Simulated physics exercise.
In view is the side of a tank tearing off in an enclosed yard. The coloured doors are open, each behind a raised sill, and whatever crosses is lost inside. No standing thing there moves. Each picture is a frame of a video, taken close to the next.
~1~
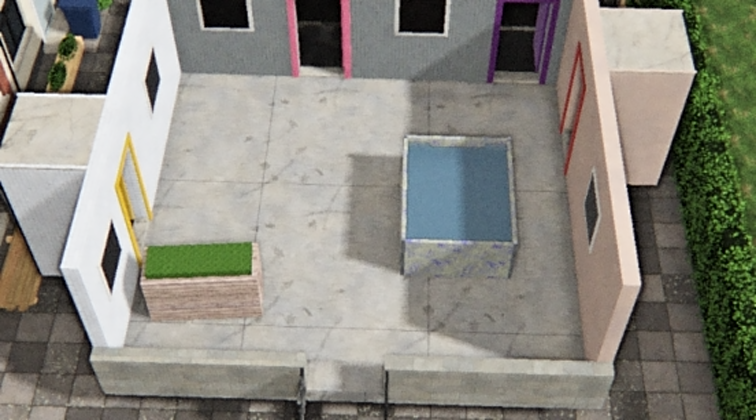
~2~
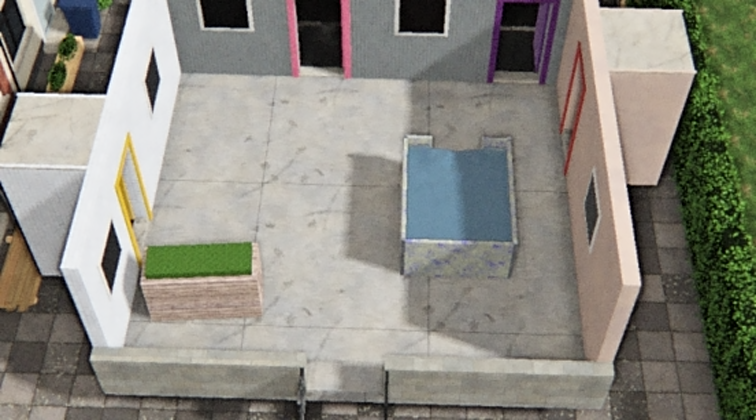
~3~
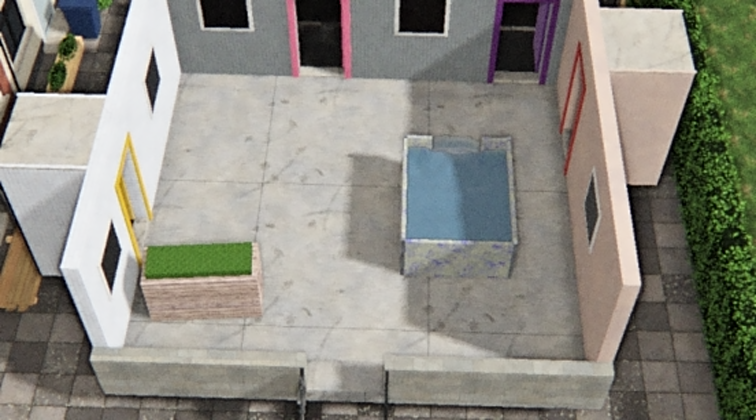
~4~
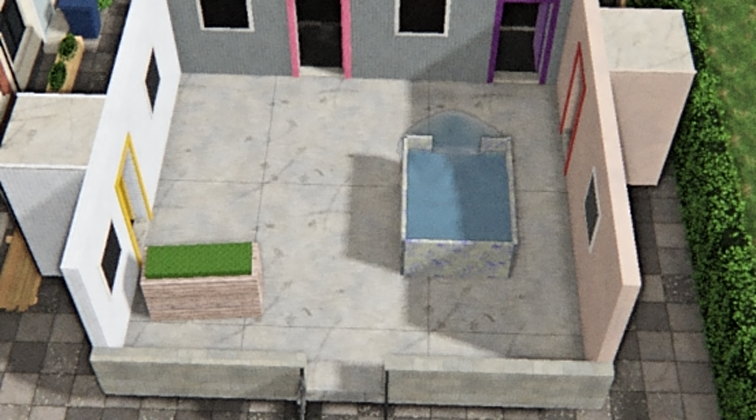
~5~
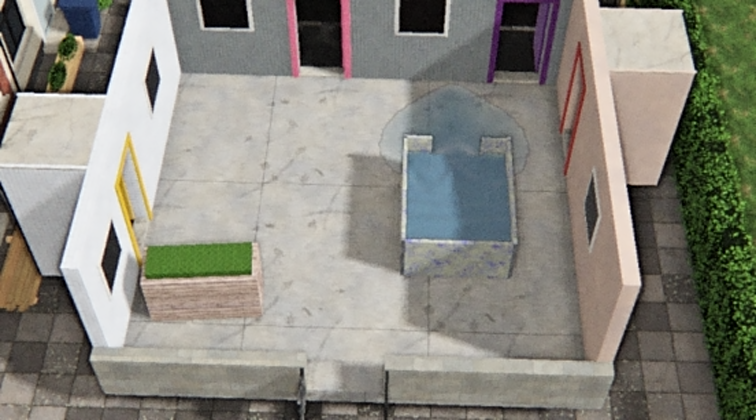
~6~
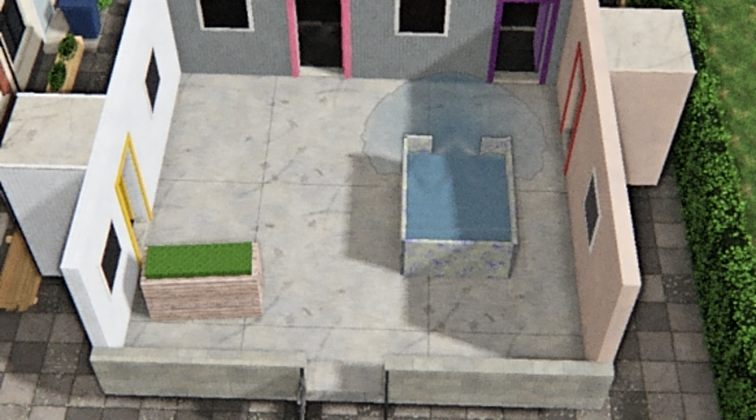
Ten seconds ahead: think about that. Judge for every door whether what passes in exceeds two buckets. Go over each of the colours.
The red door does not exceed two; the pink door exceeds two; the purple door exceeds two; the yellow door does not exceed two.
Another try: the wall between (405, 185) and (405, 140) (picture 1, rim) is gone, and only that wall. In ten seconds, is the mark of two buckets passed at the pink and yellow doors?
The pink door exceeds the limit and the yellow door exceeds the limit.
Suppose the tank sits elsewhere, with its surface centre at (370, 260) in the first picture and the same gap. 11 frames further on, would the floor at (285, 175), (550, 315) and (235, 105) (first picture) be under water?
In order: Submerged, untouched, submerged.
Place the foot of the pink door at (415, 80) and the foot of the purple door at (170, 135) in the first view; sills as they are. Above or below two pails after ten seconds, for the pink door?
Pink: Exceeds it.
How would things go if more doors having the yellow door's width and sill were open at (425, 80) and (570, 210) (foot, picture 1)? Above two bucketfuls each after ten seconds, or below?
Order as asked: Gets beyond it, remains below.
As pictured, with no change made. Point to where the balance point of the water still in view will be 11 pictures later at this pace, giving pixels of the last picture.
Roughly (446, 174).
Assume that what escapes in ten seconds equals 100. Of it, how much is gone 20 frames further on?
Near 55 in a hundred.
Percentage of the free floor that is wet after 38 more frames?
I reckon 65 per cent or so.
A moment on, water covers 20 % of the floor; the red door wet at the sill, nothing in, the pink door wet at the sill, nothing in, the purple door over two buckets in, the yellow door not reached.
Next, water covers 25 % of the floor; the red door wet at the sill, nothing in, the pink door under two buckets in, the purple door far over two buckets in, the yellow door not reached.
Then, water covers 40 % of the floor; the red door wet at the sill, nothing in, the pink door over two buckets in, the purple door far over two buckets in, the yellow door not reached.
Later, water covers 65 % of the floor; the red door wet at the sill, nothing in, the pink door over two buckets in, the purple door far over two buckets in, the yellow door wet at the sill, nothing in.
In the end, water covers 95 % of the floor; the red door wet at the sill, nothing in, the pink door over two buckets in, the purple door far over two buckets in, the yellow door wet at the sill, nothing in.
